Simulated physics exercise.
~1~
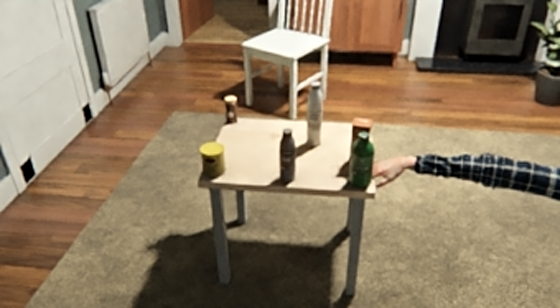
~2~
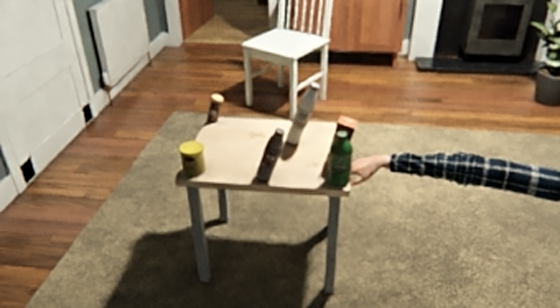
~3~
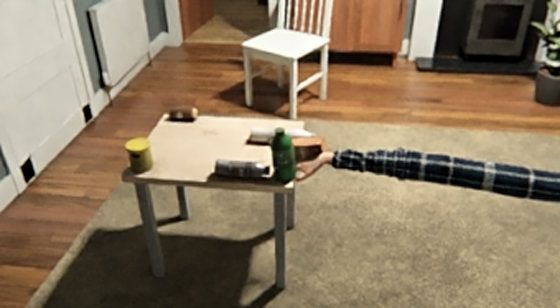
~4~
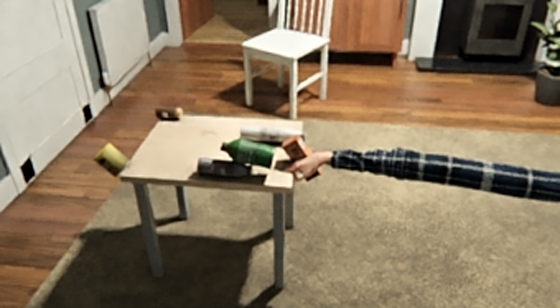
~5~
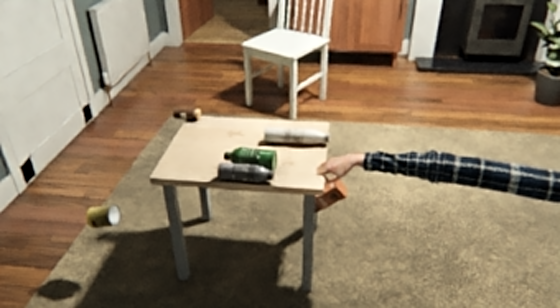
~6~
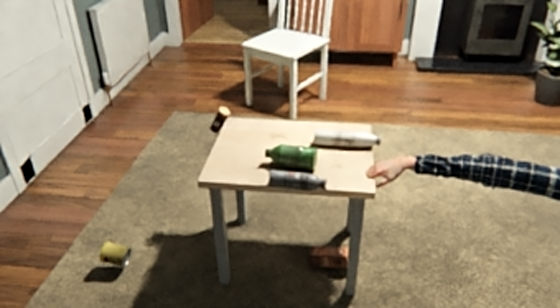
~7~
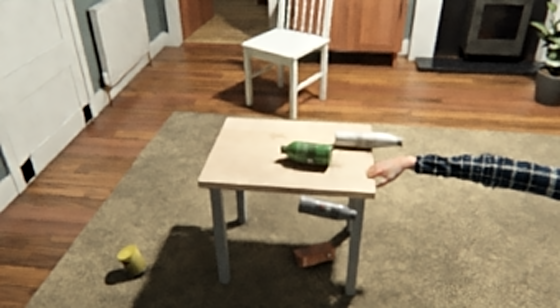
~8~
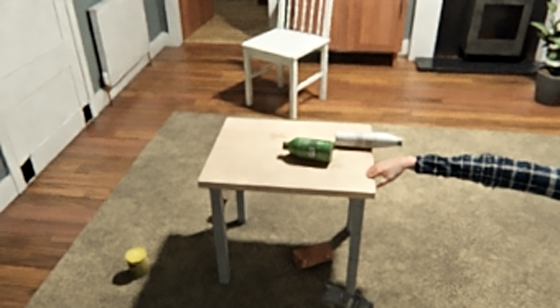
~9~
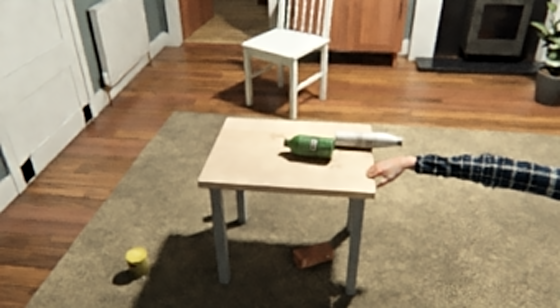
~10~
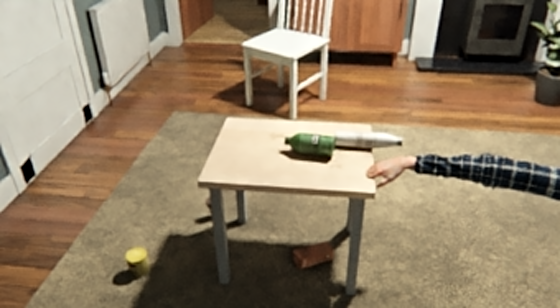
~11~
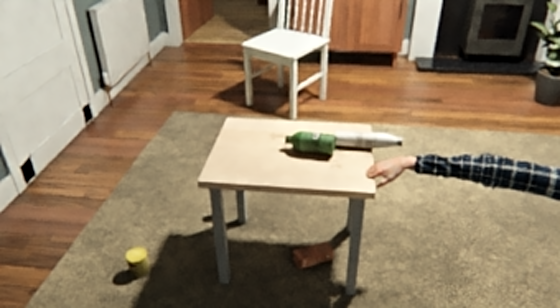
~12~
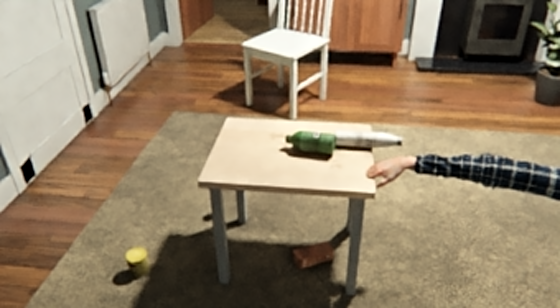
A hand in a checked sleeve shoved a small table left and jerked it back right, toppling bottles and sending the yellow tin, orange carton, brown shaker and grey bottle off it, leaving the green and white bottles lying on top.
